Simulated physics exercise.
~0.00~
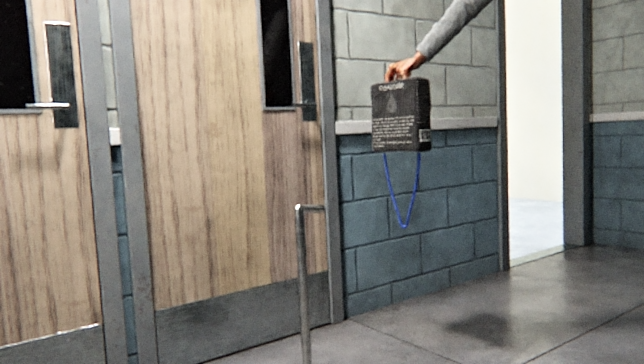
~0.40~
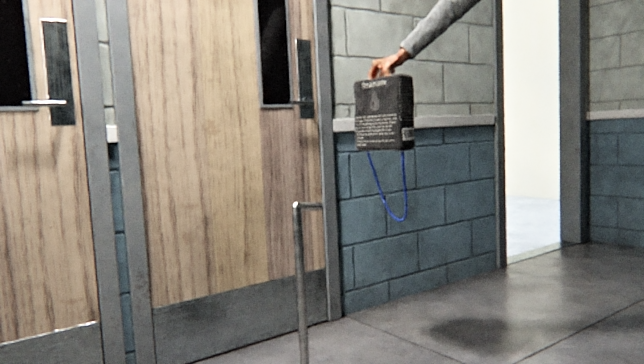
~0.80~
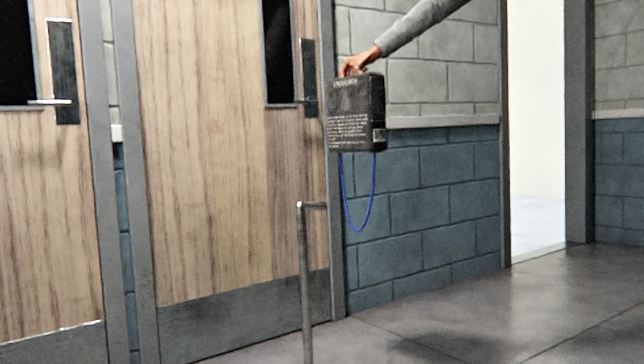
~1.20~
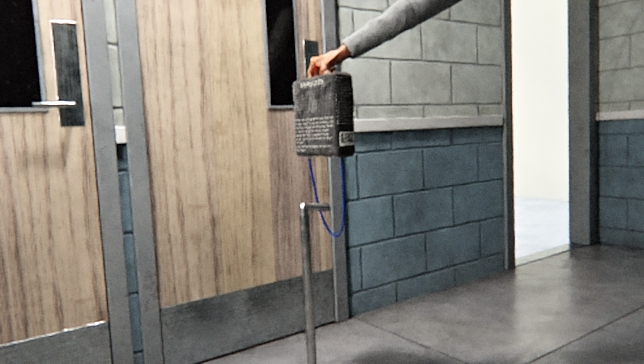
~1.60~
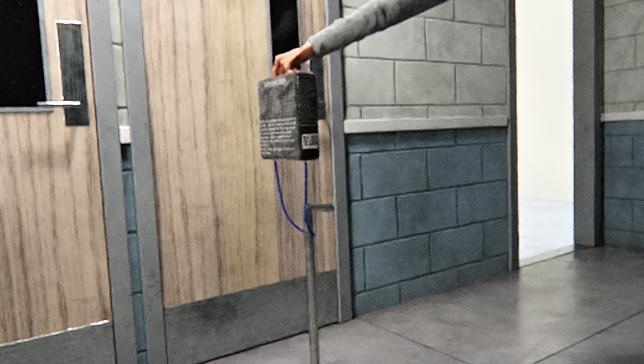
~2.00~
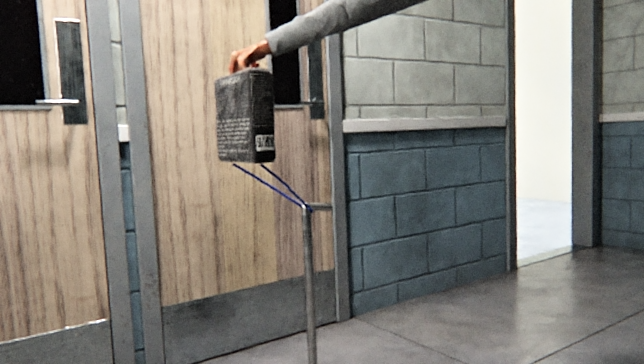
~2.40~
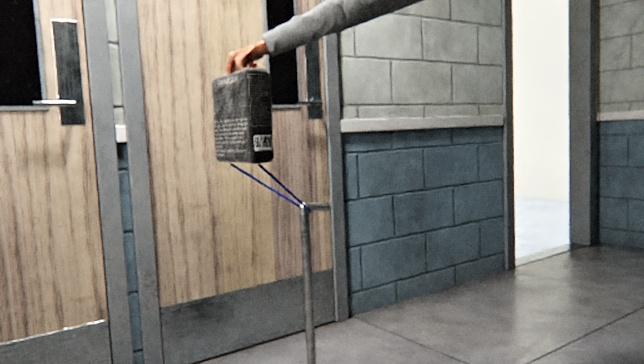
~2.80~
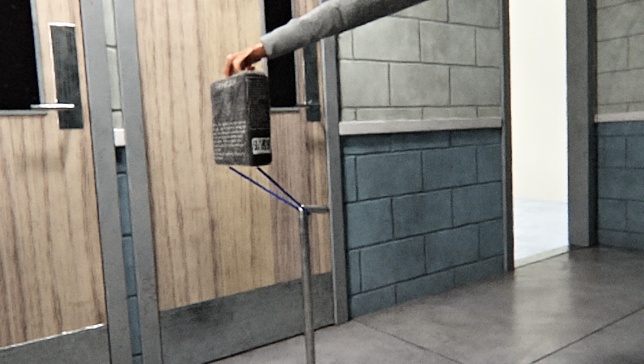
In a corridor with wooden doors at left and a grey and blue block wall, seen from a slightly swaying hand-held view, a thin metal post with a short sideways hook stands near the middle. A hand reaching in from the upper right holds a black bag with white lettering, a blue loop hanging low beneath it. The hand carries the bag steadily left, above the post. As the bag passes over, the loop meets the hook and catches. The loop pulls tight and slants back to the post, and the hand stops, with the bag held upright to its left.
